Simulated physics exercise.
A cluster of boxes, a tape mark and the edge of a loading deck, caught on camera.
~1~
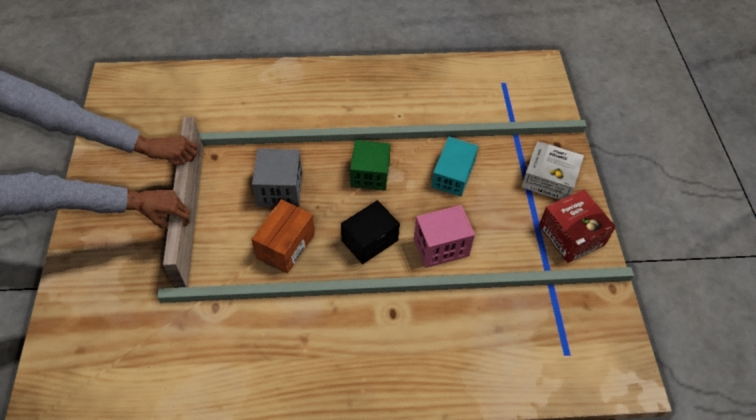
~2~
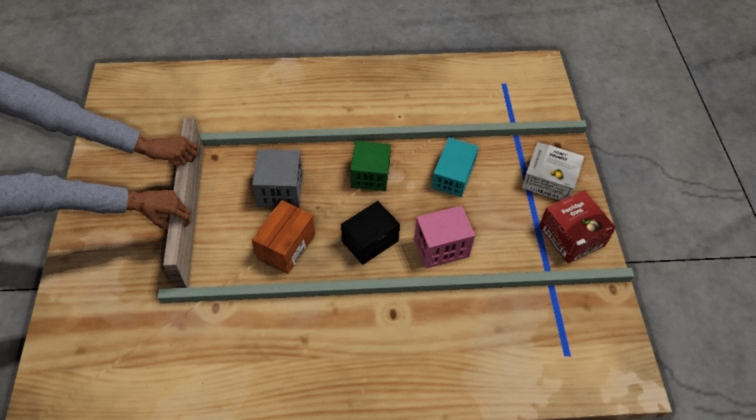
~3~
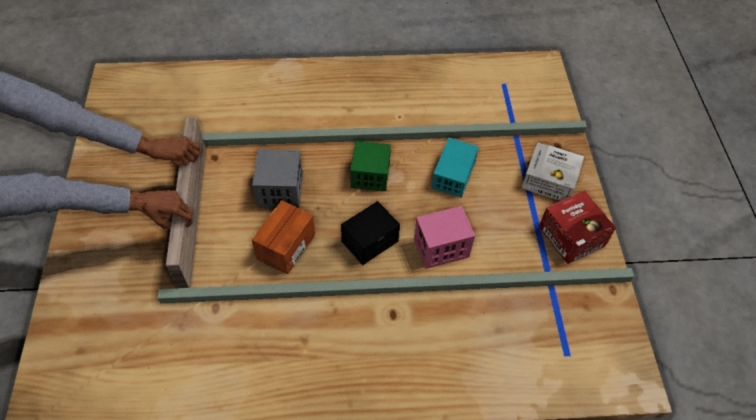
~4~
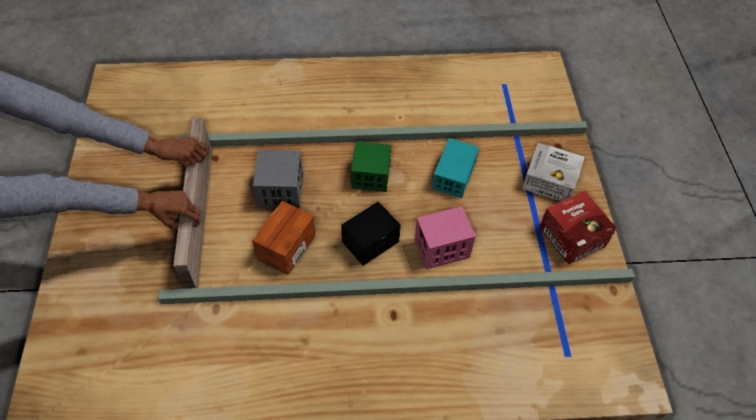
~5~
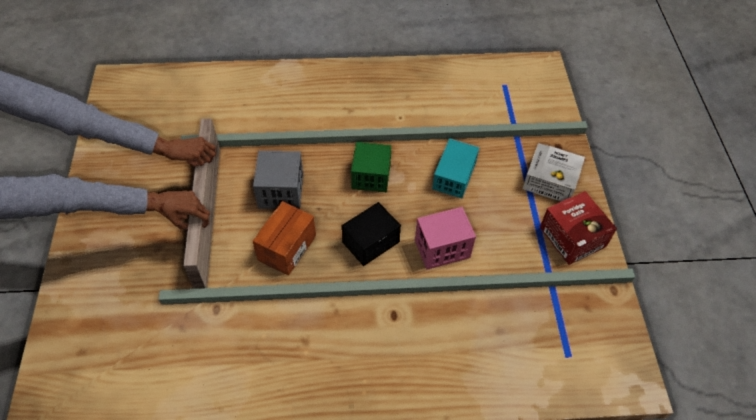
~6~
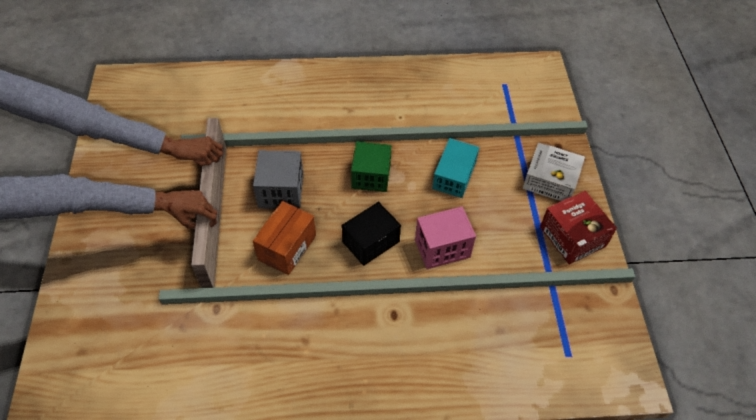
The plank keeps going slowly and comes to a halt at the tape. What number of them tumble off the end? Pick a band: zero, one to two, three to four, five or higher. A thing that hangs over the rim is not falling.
Band: Three to four.
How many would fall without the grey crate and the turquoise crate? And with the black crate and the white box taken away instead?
The count is 2 in one try and 2 in the other, in that order.
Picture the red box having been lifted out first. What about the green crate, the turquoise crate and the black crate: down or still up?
Green crate stays put, turquoise crate goes down, black crate stays put.
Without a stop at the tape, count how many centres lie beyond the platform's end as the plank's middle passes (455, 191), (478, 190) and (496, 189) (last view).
0; 2; 2.
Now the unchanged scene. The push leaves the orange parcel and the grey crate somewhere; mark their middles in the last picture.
Going in order: First (560, 219), then (550, 168).
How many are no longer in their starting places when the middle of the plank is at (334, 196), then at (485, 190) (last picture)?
The first count is 5, and then it's 8.
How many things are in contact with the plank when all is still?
All in all, 2.
A little later, none off yet; red box at rest near (577, 227); white box at rest near (553, 173); turquoise crate at rest near (456, 168).
Next, none off yet; red box at rest near (577, 227); white box at rest near (553, 173); turquoise crate shifted a little near (484, 168).
Later still, none off yet; red box shifted about its own width near (627, 217); white box shifted about its own width near (601, 169); turquoise crate shifted well along near (561, 167).
When it is over, the number that fall off is three or four; down, pink crate, turquoise crate, white box and red box.
